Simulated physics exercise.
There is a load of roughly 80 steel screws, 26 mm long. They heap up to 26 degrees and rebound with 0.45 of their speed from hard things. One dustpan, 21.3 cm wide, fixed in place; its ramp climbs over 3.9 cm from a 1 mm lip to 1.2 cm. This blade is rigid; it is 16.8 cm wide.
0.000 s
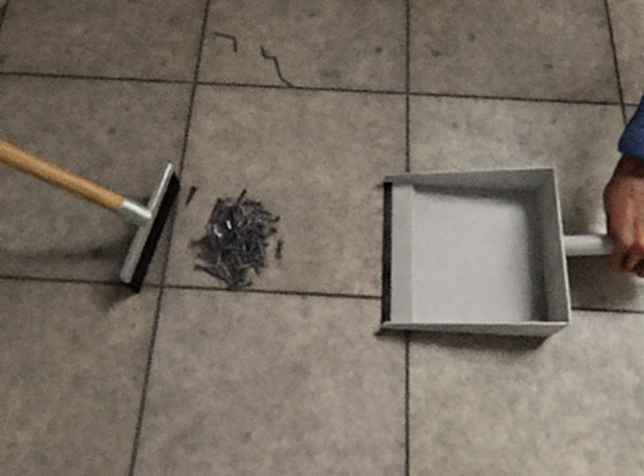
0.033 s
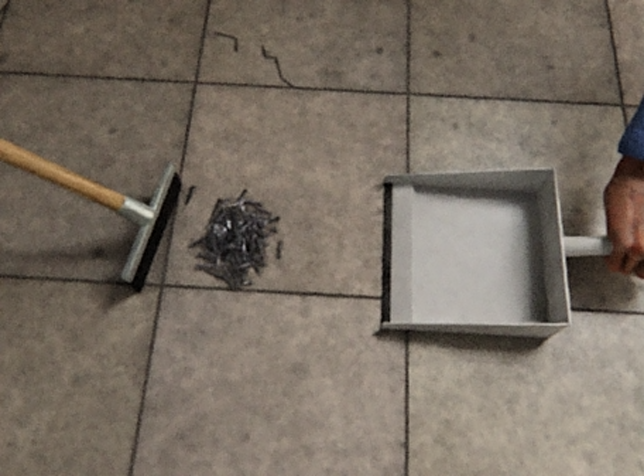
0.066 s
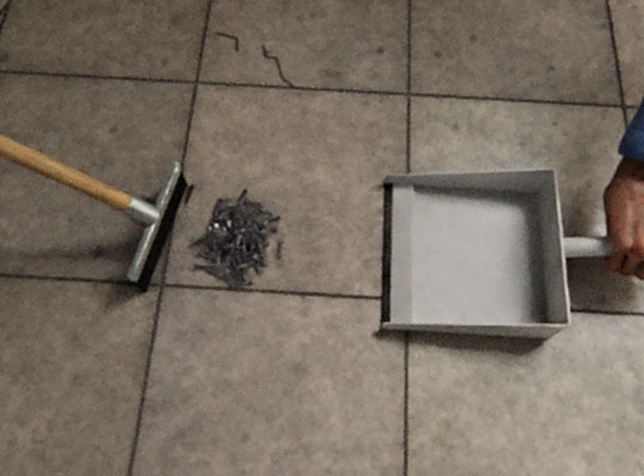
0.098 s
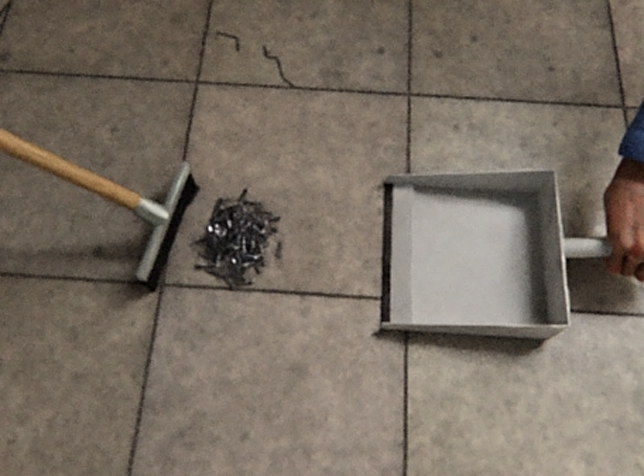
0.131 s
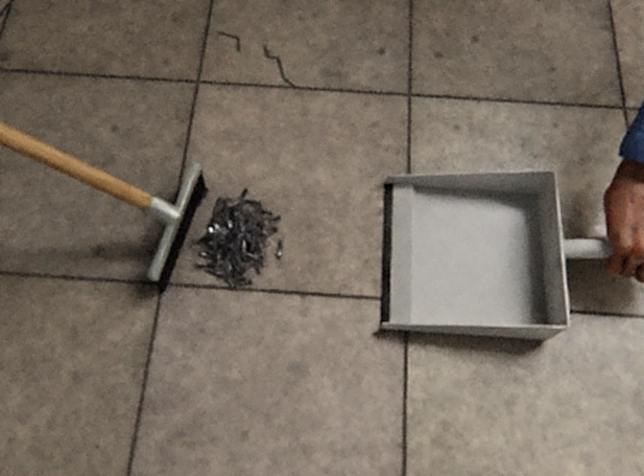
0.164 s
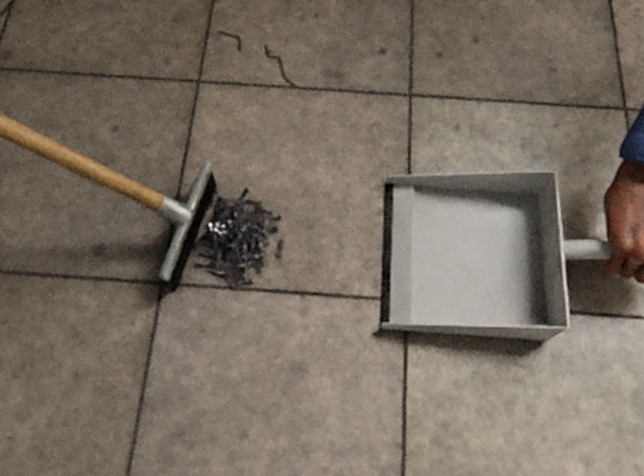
The clip opens on a tiled floor with a small pile of dark metal screws between a wooden-handled blade at left and a grey dustpan held by a hand at right. The blade slides slowly rightward, closing the gap until it reaches the pile's left edge, while the pile and dustpan stay nearly still.
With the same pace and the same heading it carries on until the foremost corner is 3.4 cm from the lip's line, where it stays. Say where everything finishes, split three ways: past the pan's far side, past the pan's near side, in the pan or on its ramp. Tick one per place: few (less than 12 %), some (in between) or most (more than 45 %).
Far side - few; near side - few; pan - few.
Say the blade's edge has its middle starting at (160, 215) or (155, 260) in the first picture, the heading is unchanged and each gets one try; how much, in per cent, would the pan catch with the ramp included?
Around 5 percent, then around 10 percent.
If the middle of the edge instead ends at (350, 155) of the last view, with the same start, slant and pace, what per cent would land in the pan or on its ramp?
Roughly 0 %.
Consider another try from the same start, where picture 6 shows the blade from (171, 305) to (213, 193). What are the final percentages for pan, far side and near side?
Per cent by place - pan 5, far side 0, near side 20.
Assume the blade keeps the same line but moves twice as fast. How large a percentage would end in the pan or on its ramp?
Some 40 %.
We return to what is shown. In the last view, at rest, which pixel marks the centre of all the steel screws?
(369, 248) or so.
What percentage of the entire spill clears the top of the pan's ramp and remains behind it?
About 0 %.
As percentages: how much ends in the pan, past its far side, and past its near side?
Far side 0, near side 0, pan 5.
Then, at 0.41 s, middle of the blade 16 cm from the lip; 0 % over the lip, far side 0 %, near side 0 %.
After 0.57 s, middle of the blade 9 cm from the lip; 0 % over the lip, far side 0 %, near side 0 %.
Then, at 0.85 s, middle of the blade 5 cm from the lip; 5 % over the lip, far side 0 %, near side 0 %.
By 1.4 s all is still; far side 0 %, near side 0 %, pan 5 %, in front of the lip or behind the blade 90 %.
